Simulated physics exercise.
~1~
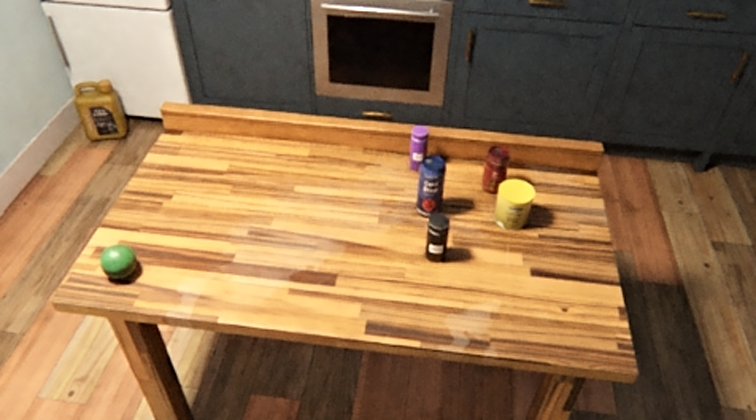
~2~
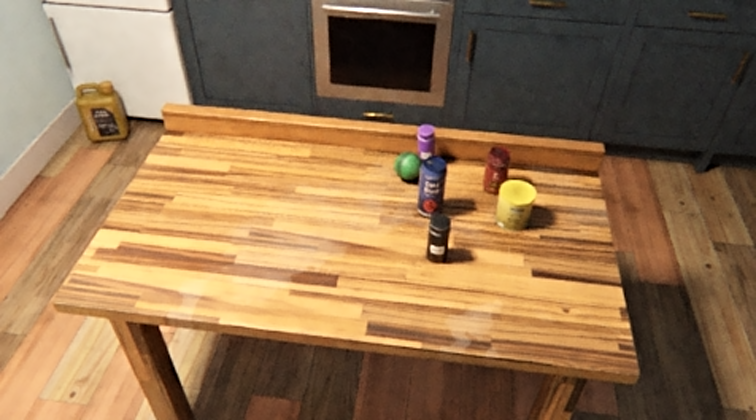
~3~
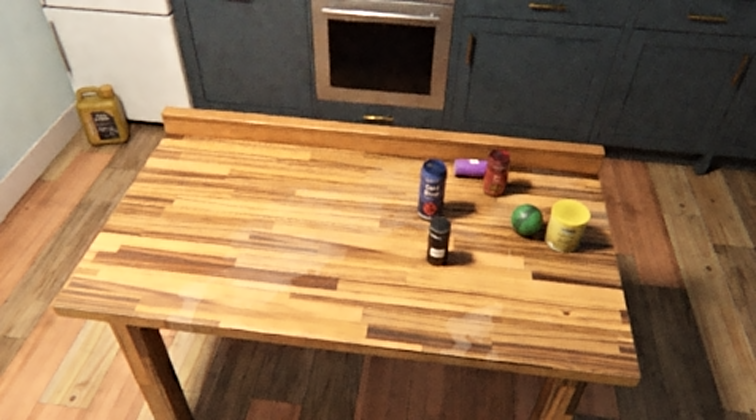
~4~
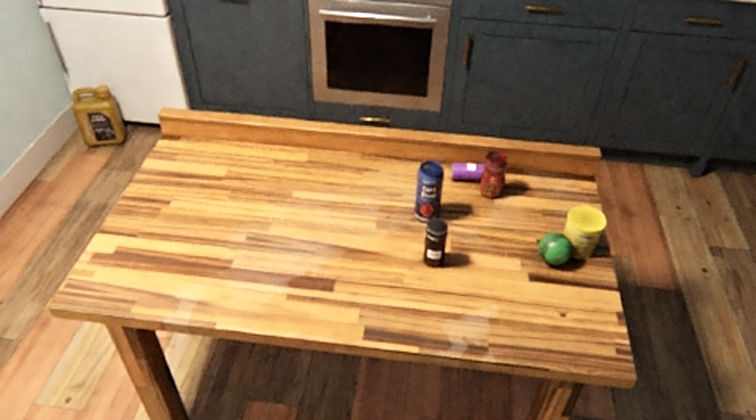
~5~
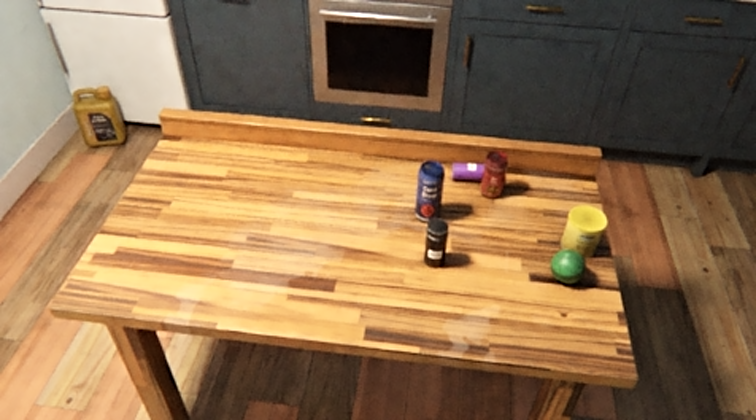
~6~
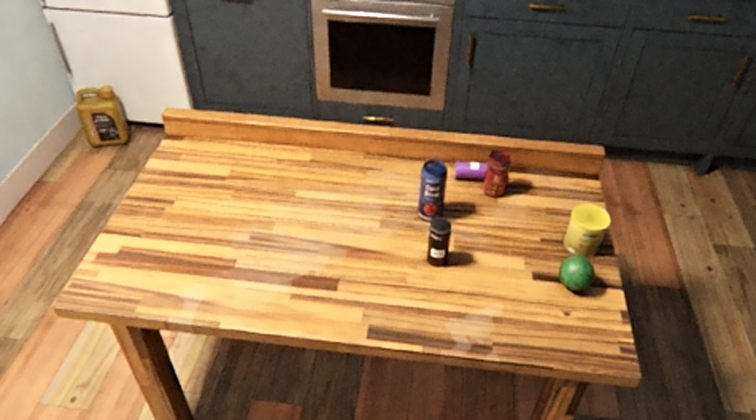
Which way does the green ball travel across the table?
The green ball travels to the right, going from the left side of the table over to the right side.
